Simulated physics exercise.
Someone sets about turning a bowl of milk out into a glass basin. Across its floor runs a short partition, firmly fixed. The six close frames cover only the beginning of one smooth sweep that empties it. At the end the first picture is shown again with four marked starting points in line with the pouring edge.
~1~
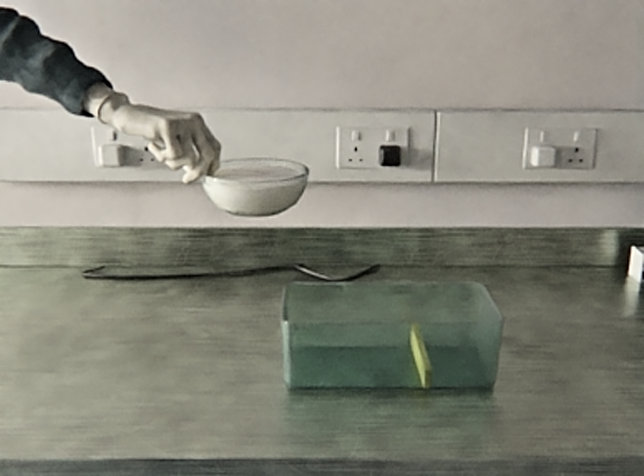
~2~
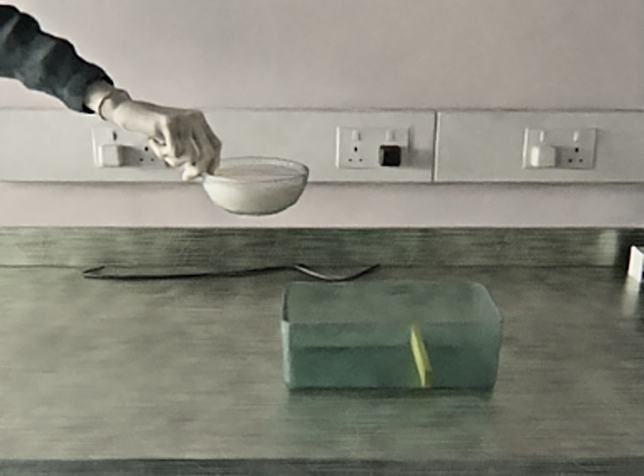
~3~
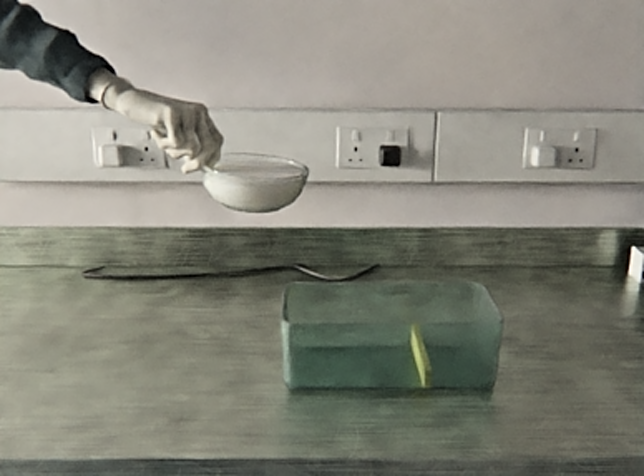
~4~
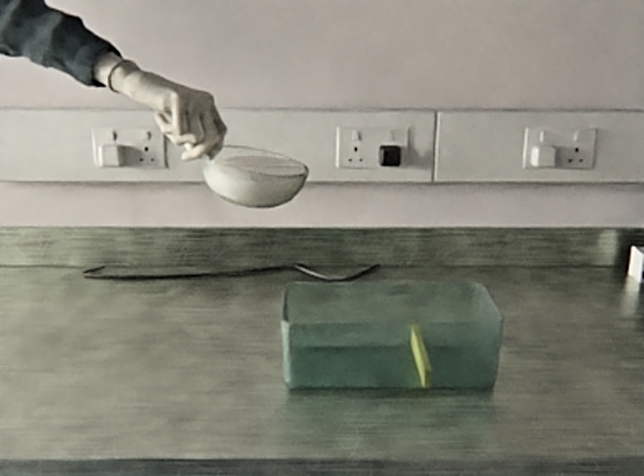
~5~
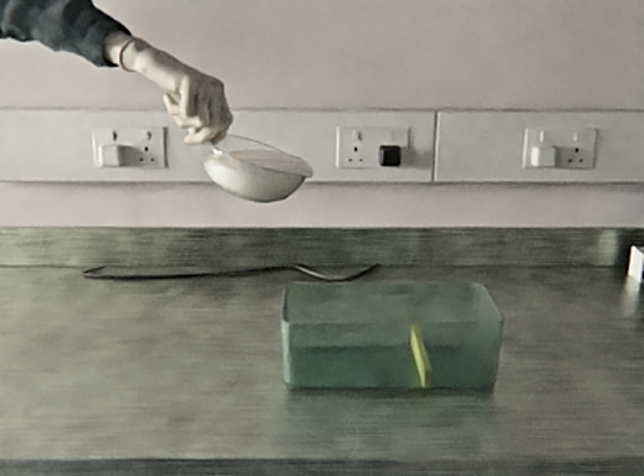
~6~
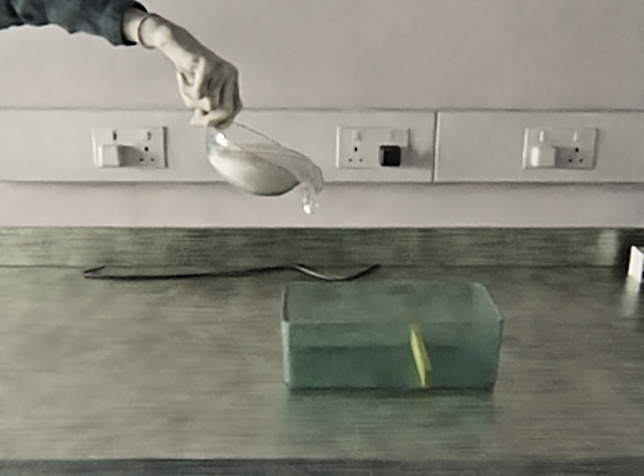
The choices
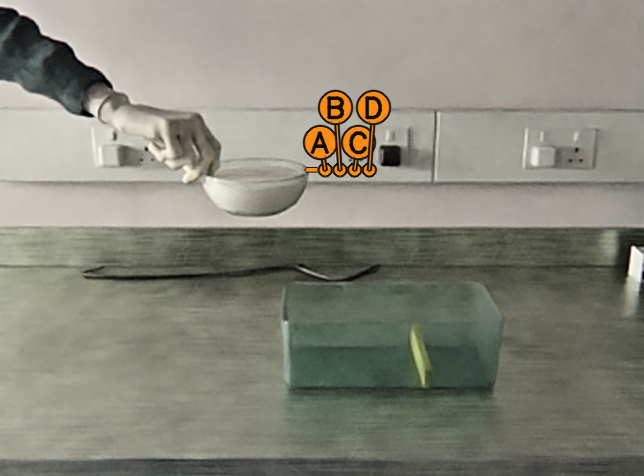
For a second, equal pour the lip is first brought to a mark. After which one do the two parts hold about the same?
The best place is B.
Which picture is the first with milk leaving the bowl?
Picture 5.
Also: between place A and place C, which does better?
The answer is C.
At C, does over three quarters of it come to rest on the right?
No, it does not.
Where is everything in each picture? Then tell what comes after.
The first frame shows upright, lip at (307, 169); basin from (284, 387) to (495, 386); top of the wall at (421, 347); nothing has left yet.
The second frame shows upright, lip at (307, 169); nothing has left yet.
The third frame shows tipped about 5°, lip at (307, 169); nothing has left yet.
The fourth frame shows tipped about 11°, lip at (307, 169); nothing has left yet.
The fifth frame shows tipped about 19°, lip at (307, 169); milk is over the lip, down to (310, 174).
The sixth frame shows tipped about 28°, lip at (307, 169); milk is over the lip, down to (312, 210).
In orange, A at (325, 169); B at (339, 169); C at (354, 169); D at (369, 170).
For place A, about 74 % ends left of the wall and 22 % right of it; 4 % is lost outside.
For place B, about 49 % ends left of the wall and 48 % right of it.
For place C, about 35 % ends left of the wall and 63 % right of it.
For place D, about 29 % ends left of the wall and 69 % right of it.
